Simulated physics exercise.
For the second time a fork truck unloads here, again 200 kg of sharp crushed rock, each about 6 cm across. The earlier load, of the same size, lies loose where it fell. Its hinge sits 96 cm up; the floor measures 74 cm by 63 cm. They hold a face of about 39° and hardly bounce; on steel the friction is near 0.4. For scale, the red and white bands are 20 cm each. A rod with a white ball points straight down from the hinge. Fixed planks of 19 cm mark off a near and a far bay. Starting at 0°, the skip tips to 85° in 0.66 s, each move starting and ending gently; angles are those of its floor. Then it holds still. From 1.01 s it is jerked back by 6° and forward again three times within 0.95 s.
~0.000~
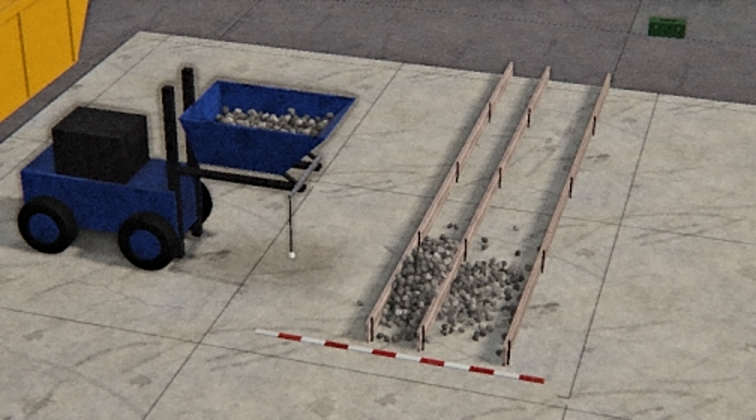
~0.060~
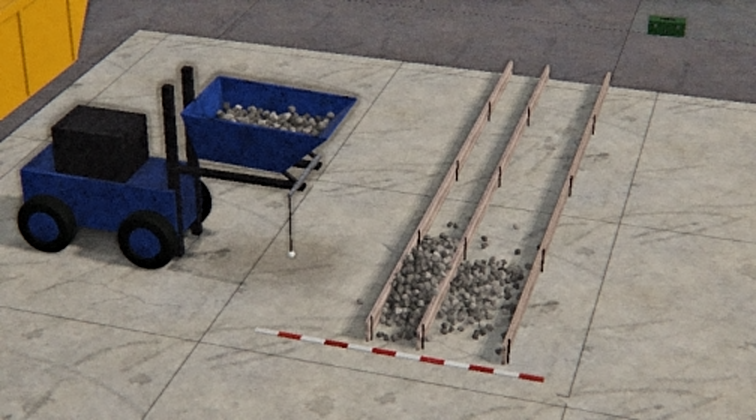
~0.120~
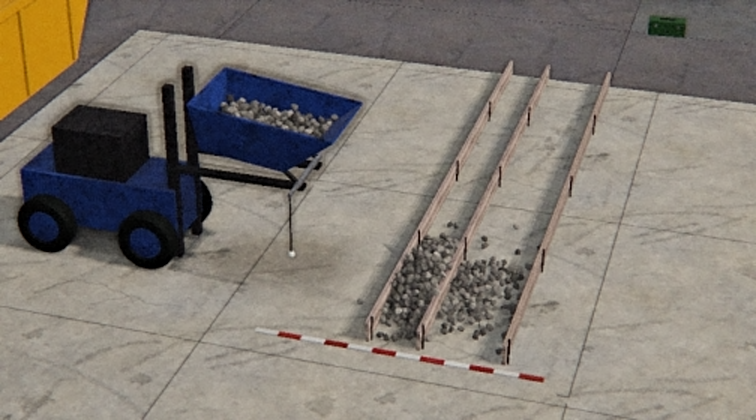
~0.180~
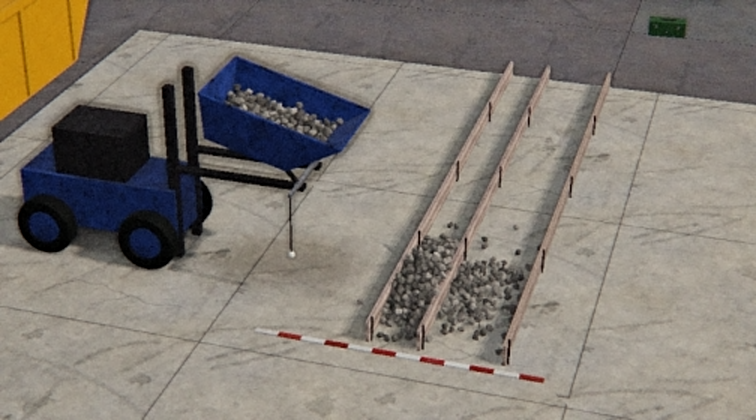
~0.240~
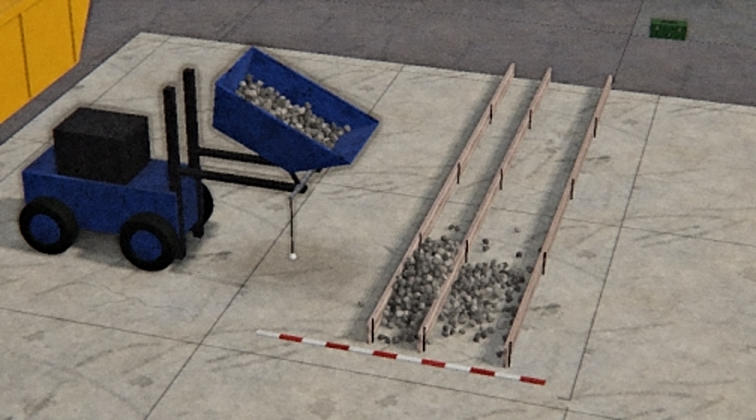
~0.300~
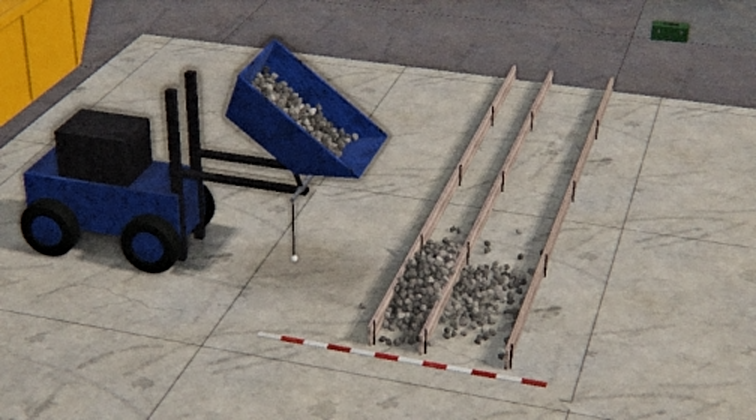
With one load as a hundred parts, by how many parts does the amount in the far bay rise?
Some 48 per cent is added.
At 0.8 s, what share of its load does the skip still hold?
About 90 per cent.
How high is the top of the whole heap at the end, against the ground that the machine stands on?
Some 40 cm above that level.
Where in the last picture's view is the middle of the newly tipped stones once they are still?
Their middle is at about (439, 286).
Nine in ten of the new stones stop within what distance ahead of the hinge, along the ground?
About 180 cm.
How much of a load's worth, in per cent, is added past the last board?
About 0 per cent.
After 0.5 s the floor is at 72°; in per cent of one load, 100 in the skip, 77 in the near bay, 23 in the far bay; the foremost stones are at (519, 313).
After 0.8 s the floor is at 85°; in per cent of one load, 88 in the skip, 9 short of the bays, 80 in the near bay, 23 in the far bay; the foremost stones are at (519, 313).
After 2.4 s the floor is at 85°; in per cent of one load, 0 in the skip, 14 short of the bays, 114 in the near bay, 71 in the far bay, 1 past the last board; the foremost stones are at (567, 297).
After 4.7 s the floor is at 85°; in per cent of one load, 0 in the skip, 14 short of the bays, 114 in the near bay, 71 in the far bay, 1 past the last board; the foremost stones are at (567, 297). Net gain in the far bay, 48.
